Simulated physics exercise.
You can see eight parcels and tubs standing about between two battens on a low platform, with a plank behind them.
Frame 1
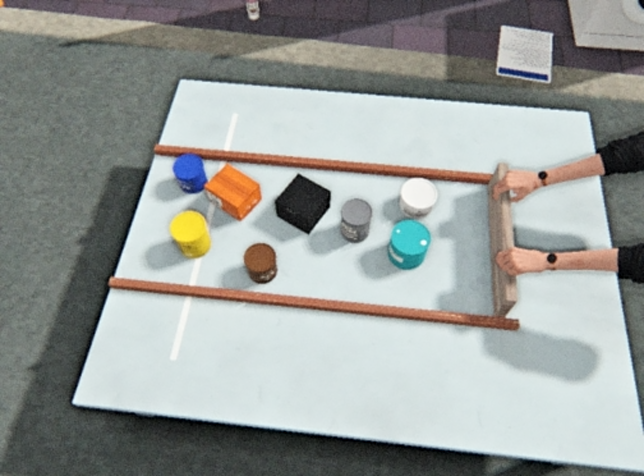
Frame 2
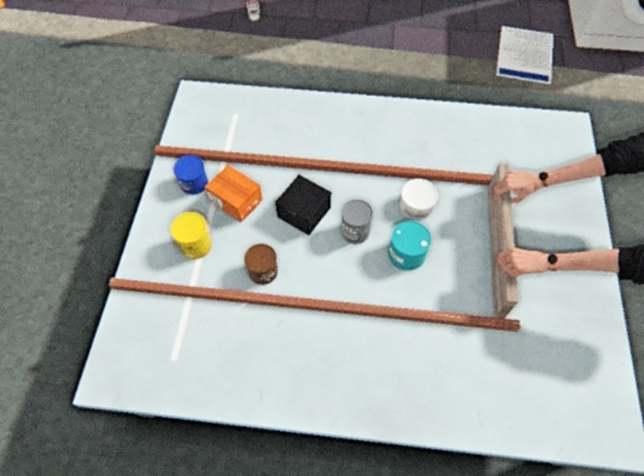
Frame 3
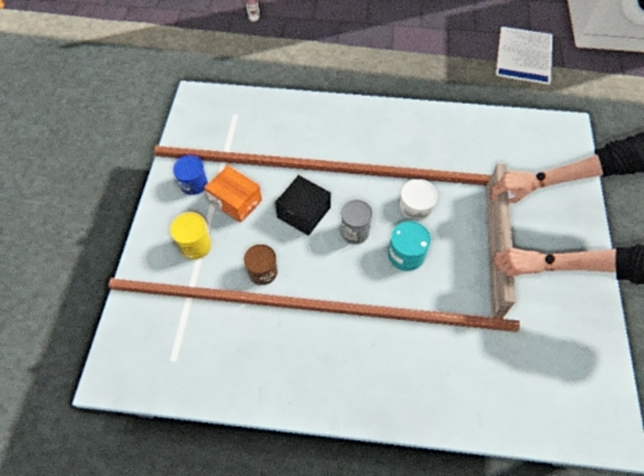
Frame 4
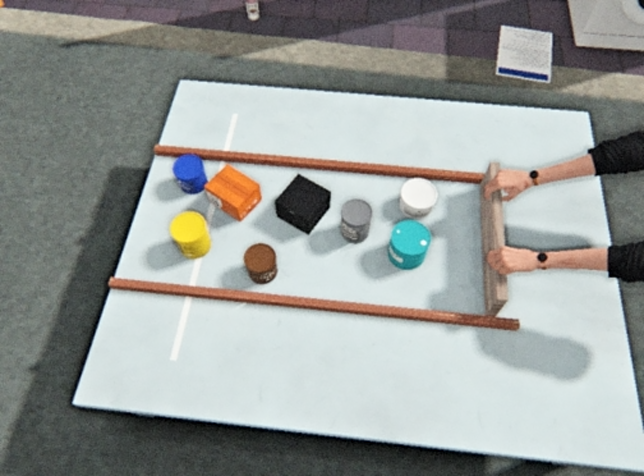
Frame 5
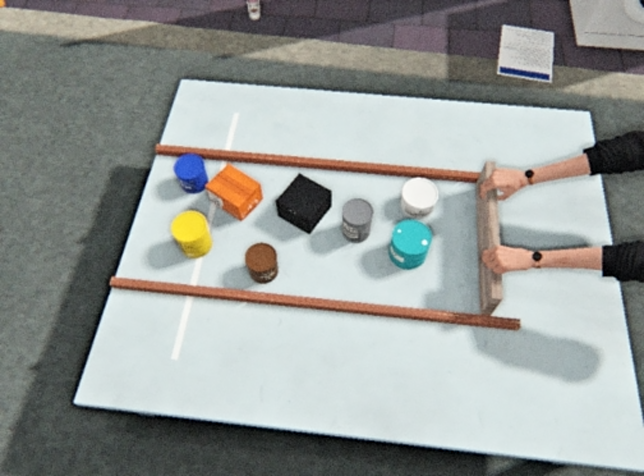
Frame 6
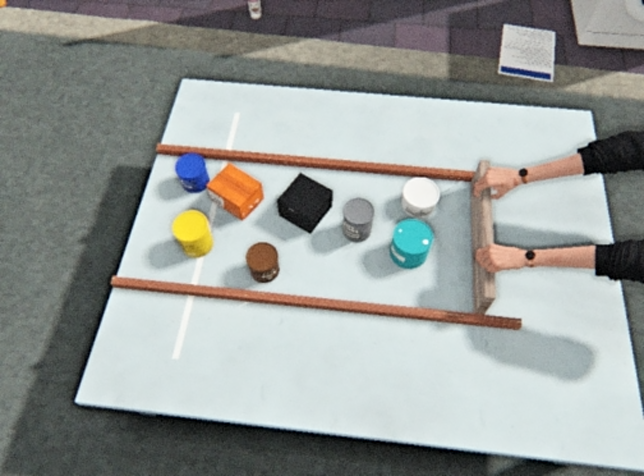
The clip opens on eight parcels and tubs standing between two battens on a pale low platform, with two hands holding a plank upright at the right. At first almost nothing moves, then the hands push the plank slightly left, leaving a gap before the still white and turquoise tubs.
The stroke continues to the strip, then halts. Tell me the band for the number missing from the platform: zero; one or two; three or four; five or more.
That band is one or two.
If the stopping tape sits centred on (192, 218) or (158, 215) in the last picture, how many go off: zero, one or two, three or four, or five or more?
One to two; 3 or 4.
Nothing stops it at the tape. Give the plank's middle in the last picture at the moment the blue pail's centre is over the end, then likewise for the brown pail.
The middle would be close to (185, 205) and then close to (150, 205).
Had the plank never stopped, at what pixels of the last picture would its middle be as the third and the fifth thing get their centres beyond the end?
(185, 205), then (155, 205).
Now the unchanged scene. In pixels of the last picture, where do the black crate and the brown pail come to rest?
Going in order, first (162, 198) and next (180, 263).
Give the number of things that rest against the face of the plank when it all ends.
4.
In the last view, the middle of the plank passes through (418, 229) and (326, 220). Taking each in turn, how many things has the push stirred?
Respectively 2 and 5.
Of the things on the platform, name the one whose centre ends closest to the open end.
It is the blue pail.
A little later, none off yet; blue pail at rest near (193, 174); yellow pail at rest near (194, 235); orange parcel at rest near (236, 192).
Next, none off yet; blue pail shifted a little near (184, 171); yellow pail at rest near (194, 235); orange parcel shifted about its own width near (204, 194).
When it is over, the number that fall off is one or two; down, orange parcel.
